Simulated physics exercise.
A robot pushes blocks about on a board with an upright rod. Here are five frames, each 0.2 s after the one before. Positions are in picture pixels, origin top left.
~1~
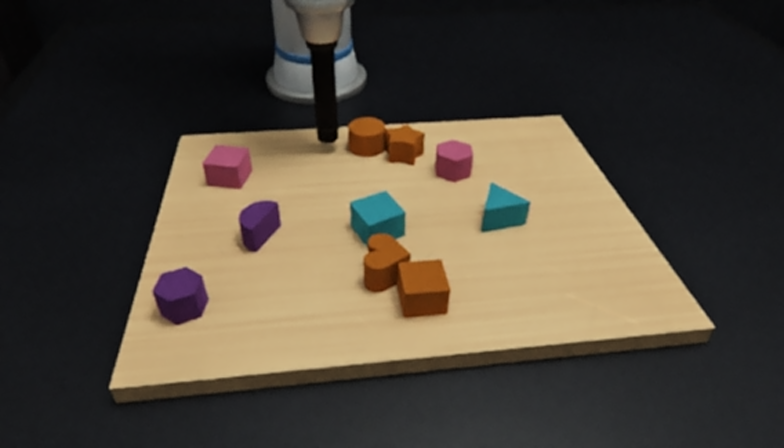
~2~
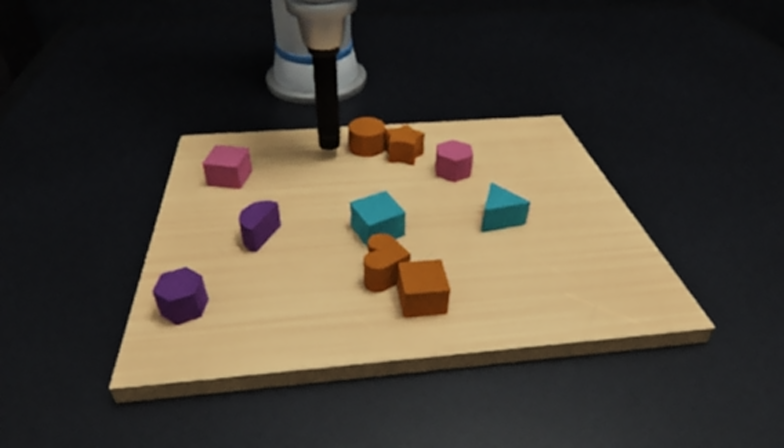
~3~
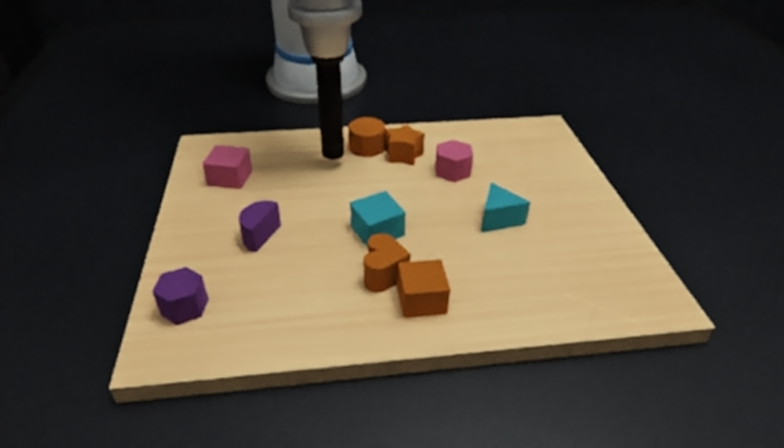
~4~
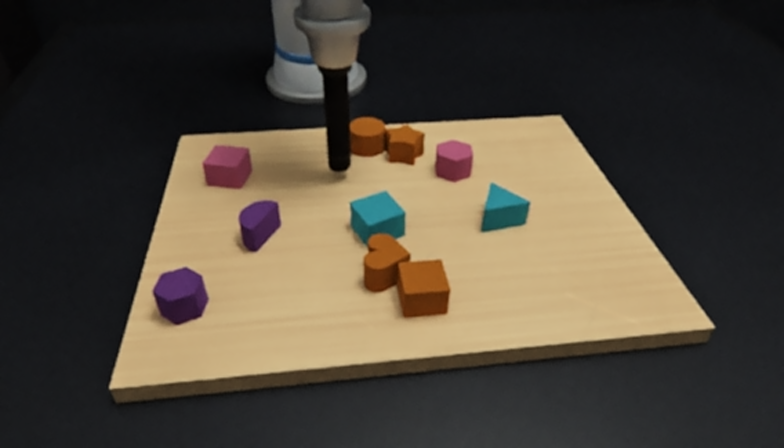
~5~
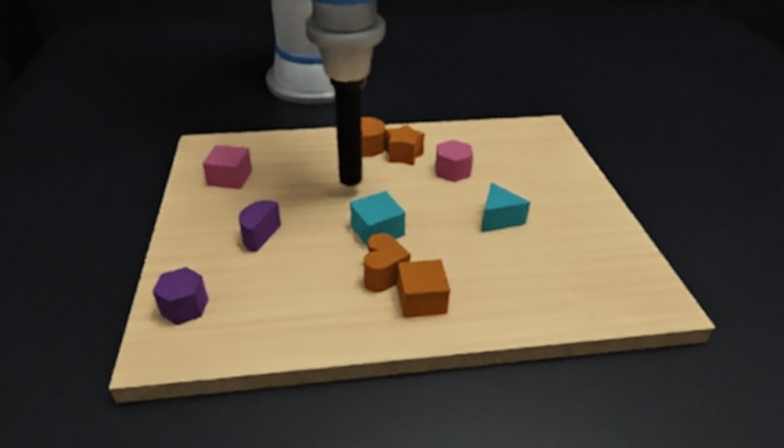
The black rod moves slightly down and right across the board while the blocks stay still.
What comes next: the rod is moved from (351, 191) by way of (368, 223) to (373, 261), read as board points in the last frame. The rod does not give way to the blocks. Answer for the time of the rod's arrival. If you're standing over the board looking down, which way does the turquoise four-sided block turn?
Viewed from above, clockwise.
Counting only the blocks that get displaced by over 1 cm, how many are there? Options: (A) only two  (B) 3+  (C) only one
B.
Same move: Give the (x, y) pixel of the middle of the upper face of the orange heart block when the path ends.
It should be at about (382, 297).
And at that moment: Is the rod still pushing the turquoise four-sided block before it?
Short answer: Yes.
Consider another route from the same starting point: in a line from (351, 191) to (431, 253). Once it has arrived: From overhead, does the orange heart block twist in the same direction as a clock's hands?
No
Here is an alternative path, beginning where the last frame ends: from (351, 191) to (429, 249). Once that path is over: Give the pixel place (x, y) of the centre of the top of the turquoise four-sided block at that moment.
The top centre is at (385, 228).
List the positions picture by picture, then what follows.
Rod's lower end at (328, 139); turquoise four-sided block at (378, 207); orange heart block at (384, 250); orange four-sided block at (424, 276), in the first picture.
Rod at (330, 146); blocks still, in the second picture.
Rod at (333, 155); blocks still, in the third picture.
Rod at (340, 166); blocks still, in the fourth picture.
Rod at (351, 181); turquoise four-sided block at (378, 207); orange heart block at (384, 250); orange four-sided block at (424, 276), in the fifth picture.
The first path, step by step. One third of the way, rod at (364, 202); nothing pushed yet.
Two thirds of the way, rod at (371, 224); turquoise four-sided block at (385, 233); orange heart block at (384, 270); orange four-sided block at (432, 284), turned 25° anticlockwise.
At the end, rod at (373, 249); turquoise four-sided block at (378, 263), turned 35° clockwise; orange heart block at (382, 297), turned 45° anticlockwise; orange four-sided block at (435, 290), turned 55° anticlockwise.
